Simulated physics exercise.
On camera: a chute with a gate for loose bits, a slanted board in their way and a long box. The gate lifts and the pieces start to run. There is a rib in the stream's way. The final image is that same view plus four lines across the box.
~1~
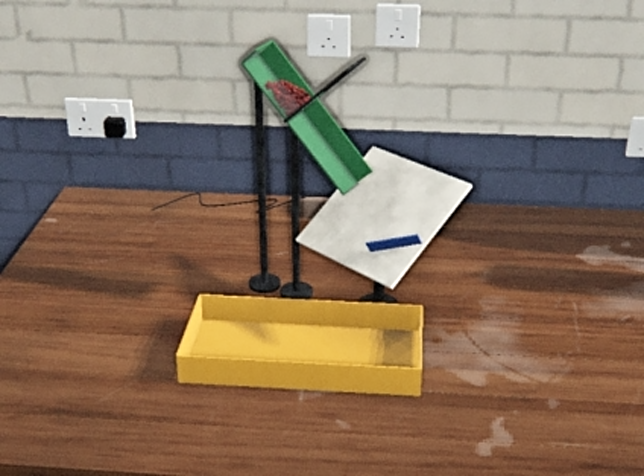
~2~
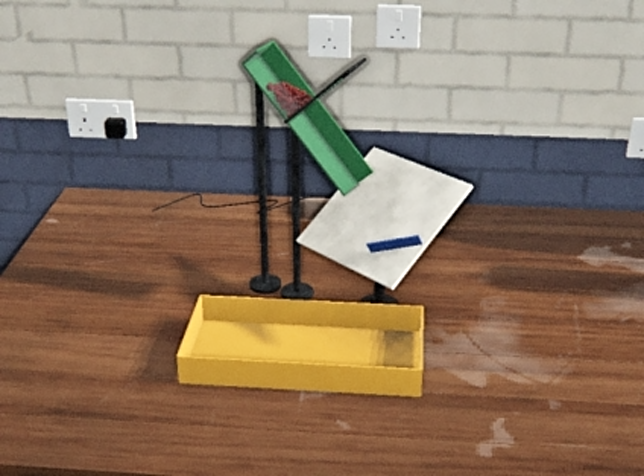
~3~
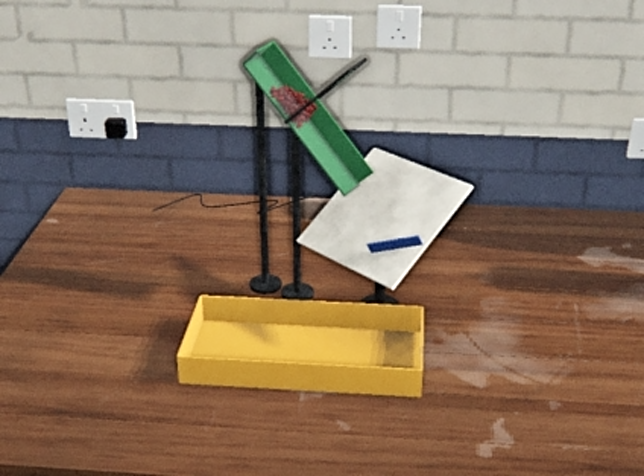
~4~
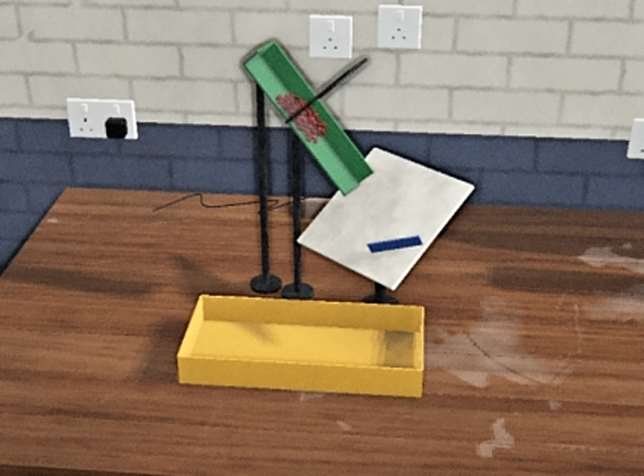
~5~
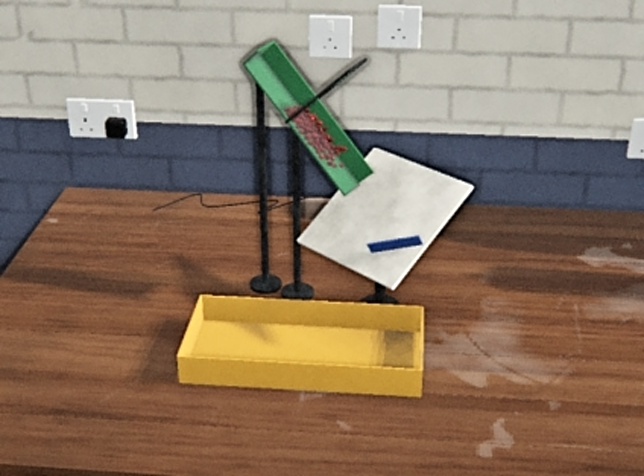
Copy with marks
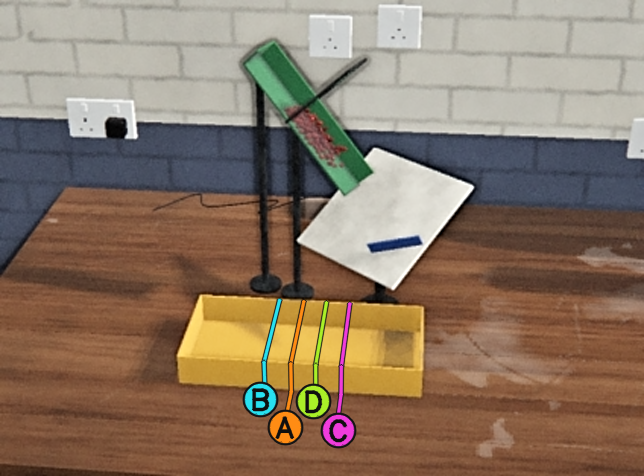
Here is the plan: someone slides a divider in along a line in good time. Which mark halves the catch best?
Take D.
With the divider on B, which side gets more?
More lands on the right.
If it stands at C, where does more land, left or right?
Left.
On the marked copy, line A crosses the front rim at (290, 362); line B crosses the front rim at (264, 361); line C crosses the front rim at (341, 365); line D crosses the front rim at (315, 364).
Choosing A, of what is caught, just a few on the left of the divider, almost all on the right.
Choosing B, of what is caught, not one piece on the left of the divider, every piece on the right.
Choosing C, of what is caught, almost all on the left of the divider, about a tenth on the right.
Choosing D, of what is caught, roughly half on the left of the divider, roughly half on the right.
